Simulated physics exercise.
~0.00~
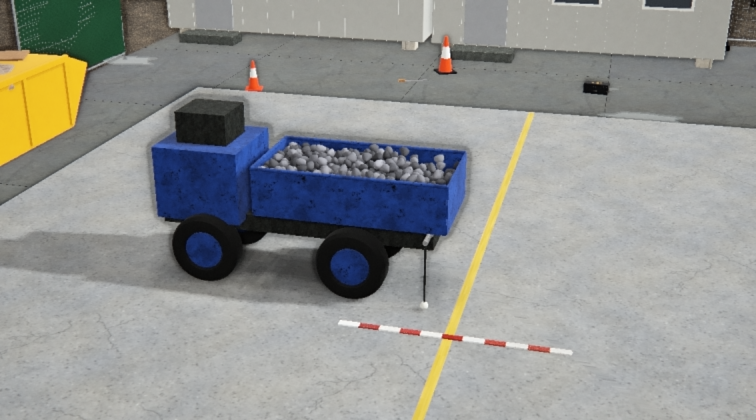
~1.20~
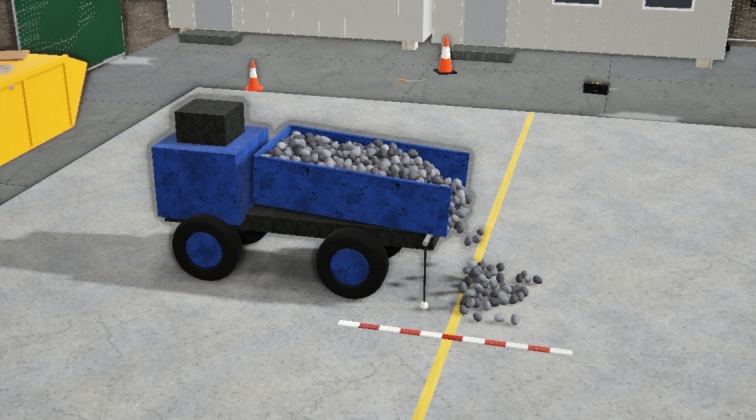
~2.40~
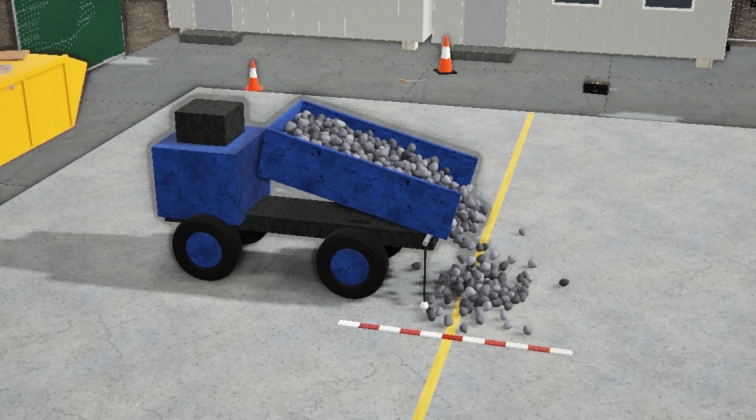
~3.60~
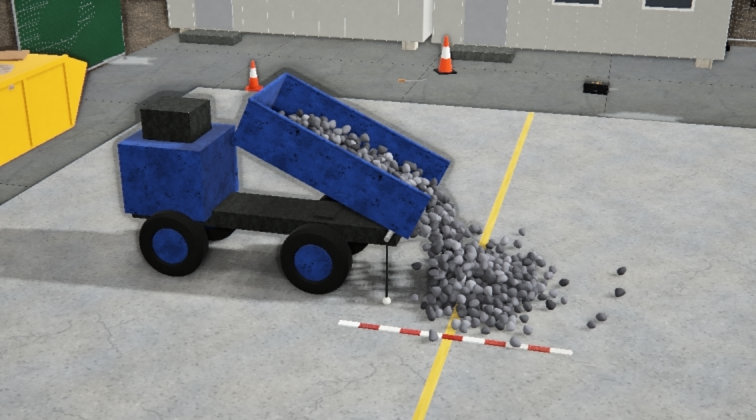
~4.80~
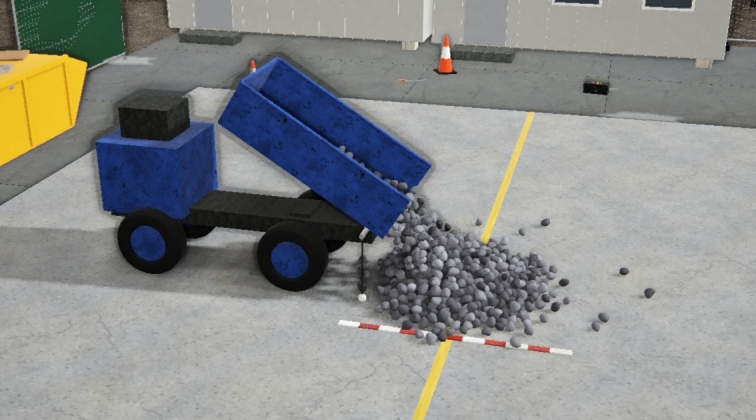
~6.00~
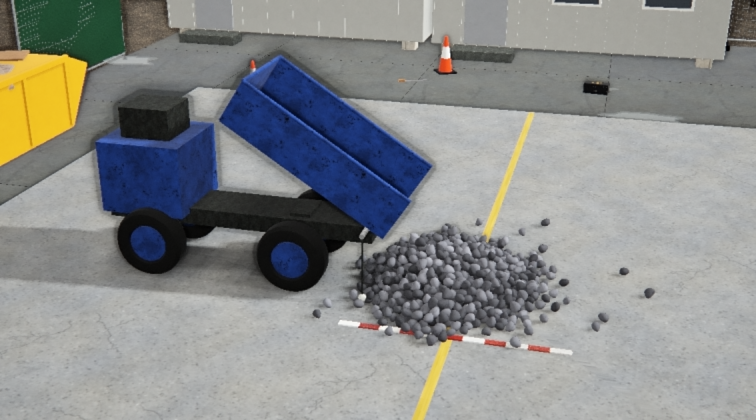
We see a blue tipping truck raise its bed and pour grey rounded stones onto a yellow line on the pavement, rolling a little to the left as it empties, until the bed stands tilted and bare beside a heap lying across the line, mostly on its left side.
